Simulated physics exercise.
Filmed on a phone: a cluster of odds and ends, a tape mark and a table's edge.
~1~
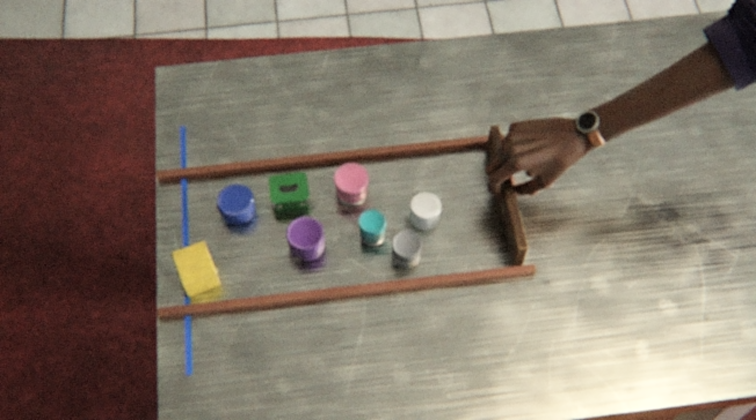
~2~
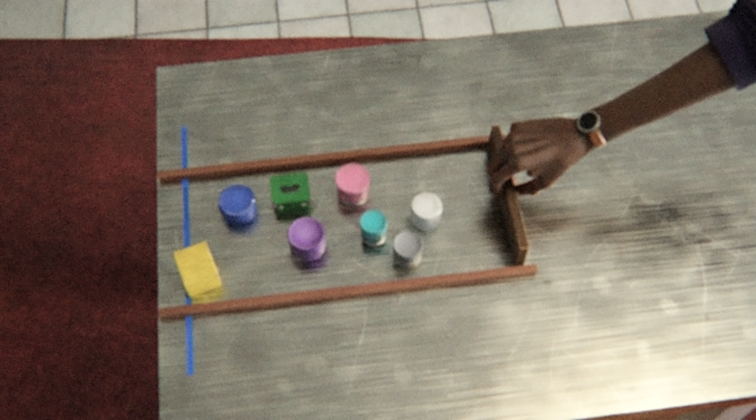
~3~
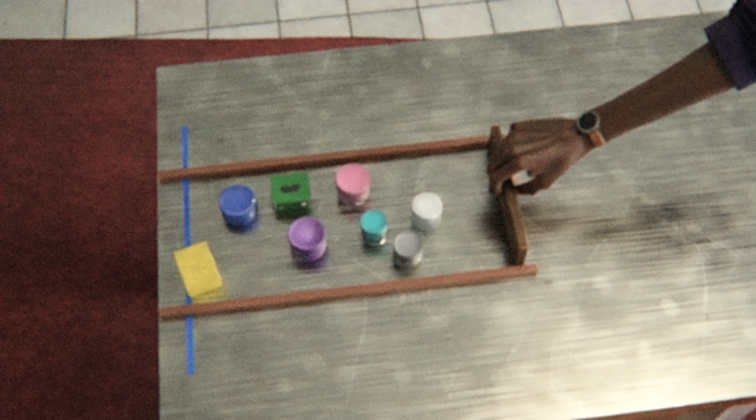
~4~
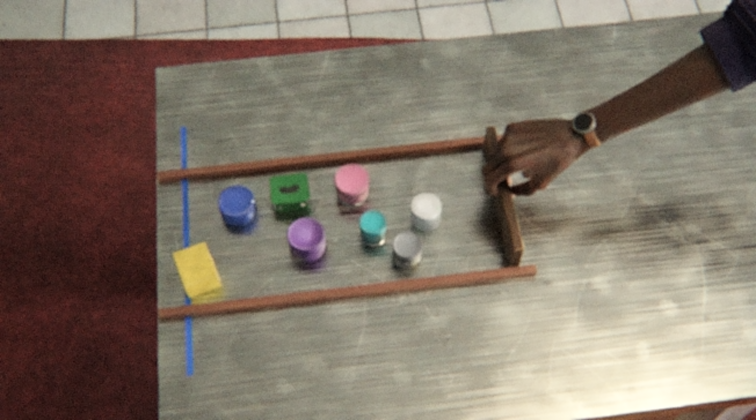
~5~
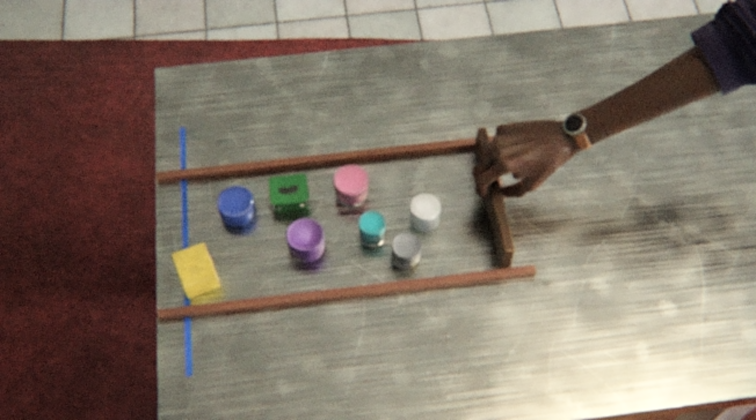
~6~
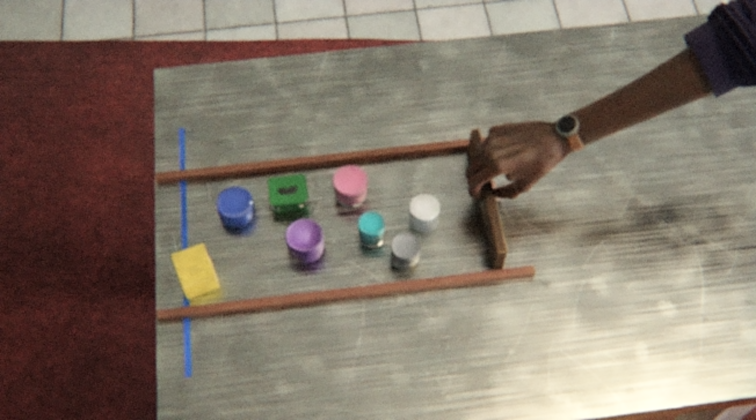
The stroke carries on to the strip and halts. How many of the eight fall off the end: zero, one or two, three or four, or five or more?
As it turns out, the number that fall off is three or four.
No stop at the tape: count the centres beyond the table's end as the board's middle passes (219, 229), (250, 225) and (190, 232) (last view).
The counts: 1, 0 and 4.
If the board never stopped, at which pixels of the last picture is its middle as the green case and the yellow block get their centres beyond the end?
About (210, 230), and (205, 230) for the other.
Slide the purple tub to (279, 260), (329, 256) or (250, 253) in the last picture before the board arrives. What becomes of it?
The purple tub goes over; drops off; drops off.
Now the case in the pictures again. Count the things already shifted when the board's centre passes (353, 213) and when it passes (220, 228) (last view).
At the one place 5, at the other 8.
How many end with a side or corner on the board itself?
It touches 4.
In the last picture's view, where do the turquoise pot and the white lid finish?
Near (170, 264) and (168, 233).
Soon after, none off yet; yellow block at rest near (195, 271); blue lid at rest near (236, 207); green case at rest near (289, 195).
After that, none off yet; yellow block at rest near (195, 271); blue lid displaced about its own width near (194, 215); green case displaced about its own width near (231, 203).
In the end, the number that fall off is three or four; gone, purple tub, green case, blue lid and yellow block.
